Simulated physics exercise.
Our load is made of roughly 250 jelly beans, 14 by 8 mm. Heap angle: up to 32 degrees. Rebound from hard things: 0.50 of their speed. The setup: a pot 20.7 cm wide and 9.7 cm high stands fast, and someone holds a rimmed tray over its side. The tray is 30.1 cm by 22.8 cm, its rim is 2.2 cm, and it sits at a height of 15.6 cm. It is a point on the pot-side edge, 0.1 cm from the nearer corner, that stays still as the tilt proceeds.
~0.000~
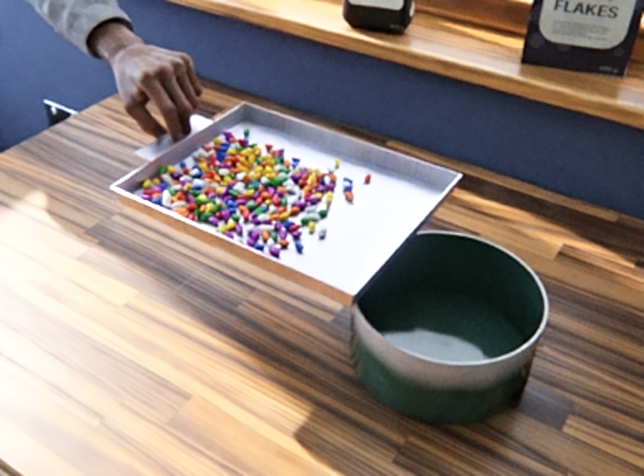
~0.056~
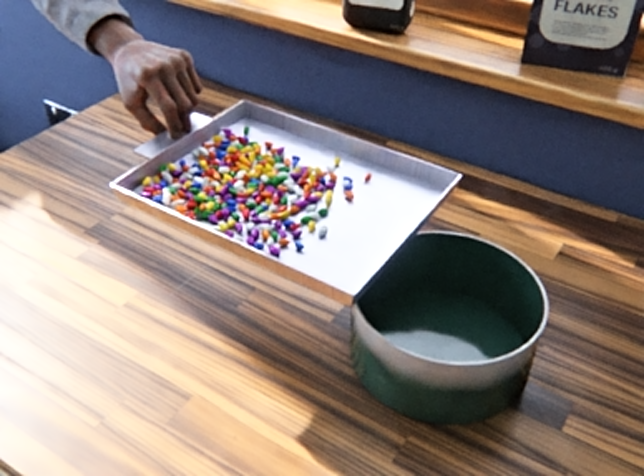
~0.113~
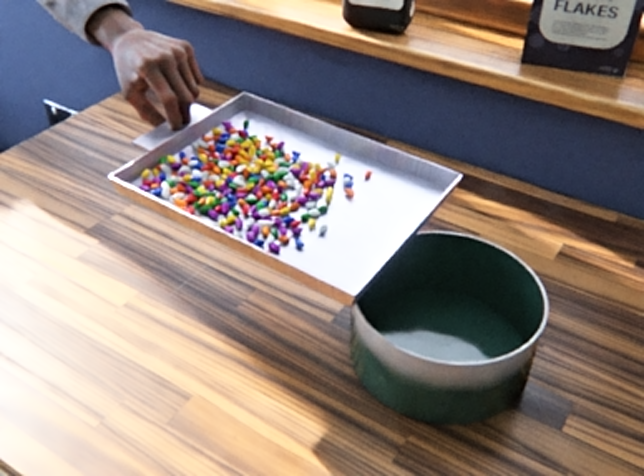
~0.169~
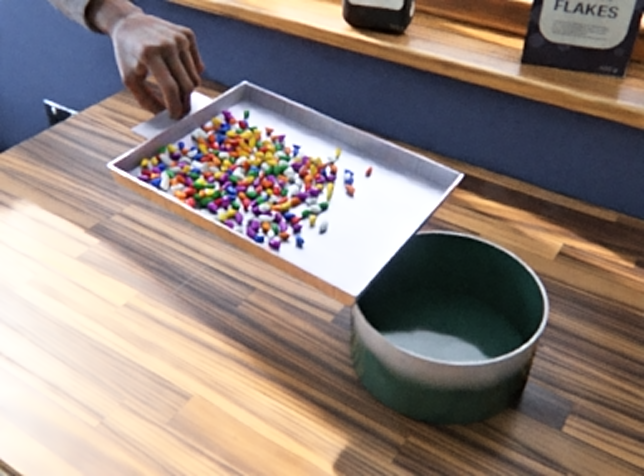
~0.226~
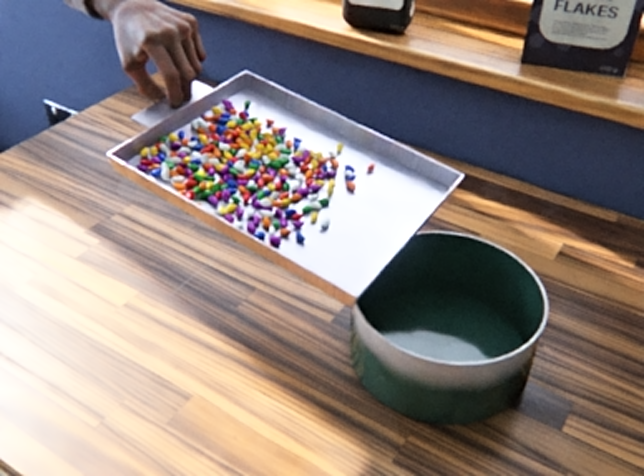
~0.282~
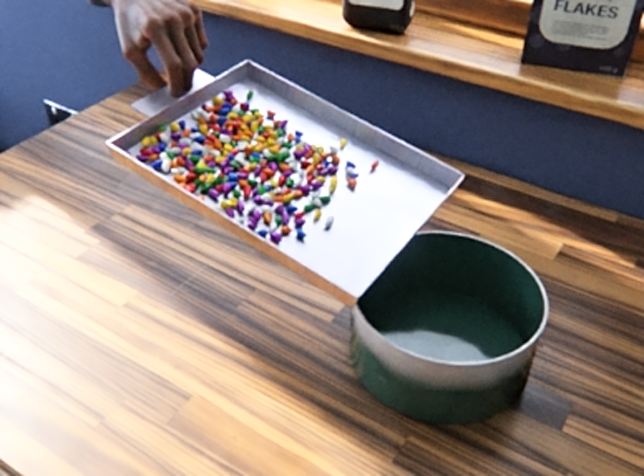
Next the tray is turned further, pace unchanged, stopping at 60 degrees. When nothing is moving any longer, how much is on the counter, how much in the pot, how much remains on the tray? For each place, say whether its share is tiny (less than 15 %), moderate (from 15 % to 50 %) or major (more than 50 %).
At the end, counter: A small fraction. Pot: A middling fraction. Left on the tray: The dominant fraction.
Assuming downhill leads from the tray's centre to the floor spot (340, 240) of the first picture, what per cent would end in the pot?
Roughly 5 % of the pieces.
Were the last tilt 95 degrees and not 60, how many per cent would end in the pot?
In that case it comes to about 80 in a hundred.
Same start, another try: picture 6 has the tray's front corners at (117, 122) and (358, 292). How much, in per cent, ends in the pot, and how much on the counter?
Pot 45; counter 5.
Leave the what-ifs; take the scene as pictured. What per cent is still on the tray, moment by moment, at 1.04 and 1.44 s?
Around 95 first, about 70 after.
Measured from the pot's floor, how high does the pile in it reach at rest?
Roughly 1.0 cm.
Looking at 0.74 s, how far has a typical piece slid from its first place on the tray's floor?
I'd say close to 7 centimetres.
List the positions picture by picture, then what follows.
The first frame shows tray tilt 0 degrees, front corners at (117, 186) and (352, 290); middle of the pieces at (240, 186); pot at (449, 290).
The second frame shows tray tilt 1 degrees, front corners at (116, 184) and (352, 290); middle of the pieces at (240, 184).
The third frame shows tray tilt 3 degrees, front corners at (115, 176) and (353, 290); middle of the pieces at (239, 179).
The fourth frame shows tray tilt 6 degrees, front corners at (114, 165) and (354, 291), lowest corner right front; middle of the pieces at (240, 171).
The fifth frame shows tray tilt 9 degrees, front corners at (114, 154) and (355, 291), lowest corner right front; middle of the pieces at (240, 164).
The sixth frame shows tray tilt 11 degrees, front corners at (113, 143) and (356, 292), lowest corner right front; middle of the pieces at (241, 157); pot at (449, 290). The tray's pace is about 50 degrees a second.
After 0.74 s, tilt 35 degrees; the tray holds 100 %, the pot 0 %.
After 1.04 s, tilt 50 degrees; the tray holds 95 %, the pot 0 %.
Then, at 1.44 s, tilt 60 degrees; the tray holds 70 %, the pot 20 %.
By 2.6 s all is still; counter 5 %, pot 25 %, tray 70 %.
